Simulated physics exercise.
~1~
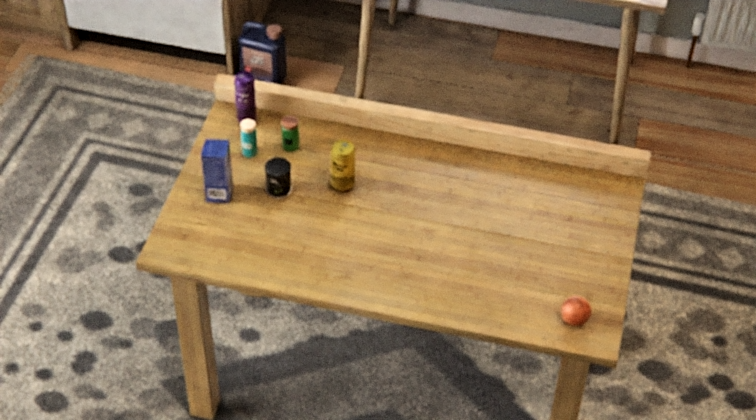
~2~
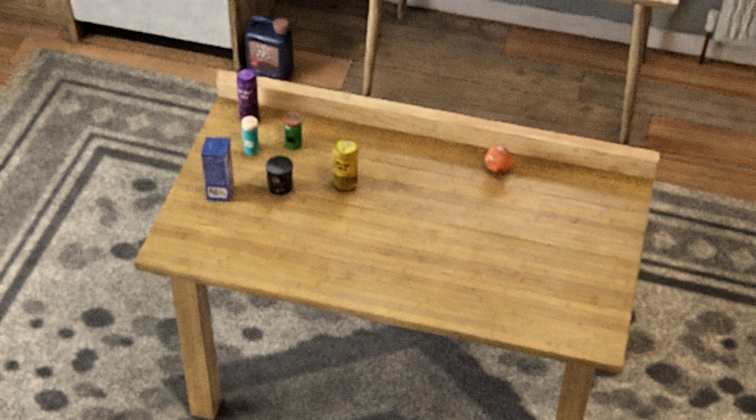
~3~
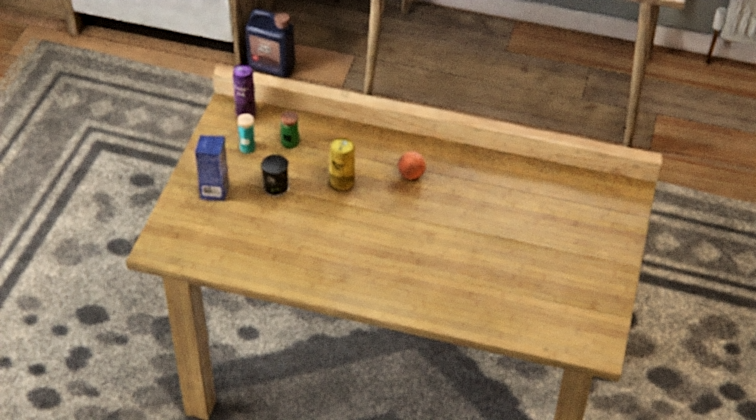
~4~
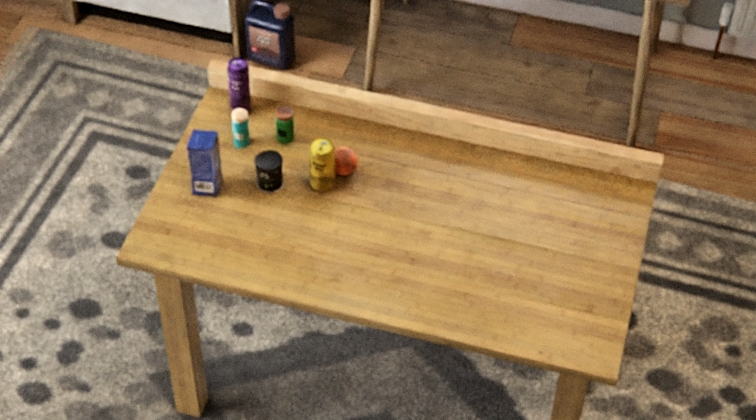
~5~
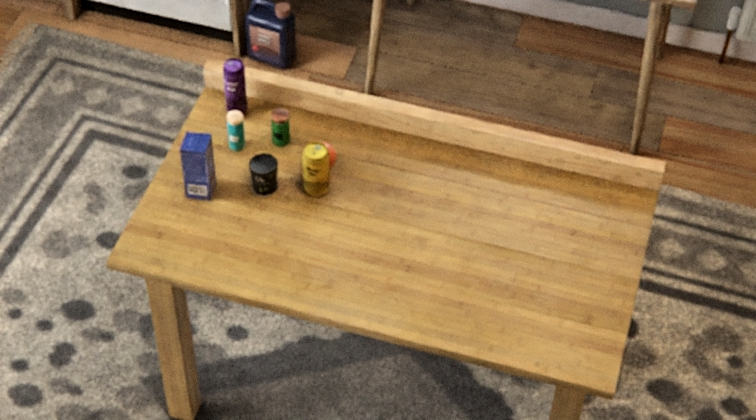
A wooden table with a raised strip along its far edge stands on a patterned grey rug, seen from above as the view drifts slightly sideways. A blue carton, a black tin and a yellow can stand towards the left, with purple, turquoise and green containers behind them, while an orange ball sits at the near right corner. The ball travels up to the far strip, then heads left across the table. It reaches the yellow can, which shifts slightly left but stays upright. The ball ends partly hidden behind the can, the other items still standing in place.
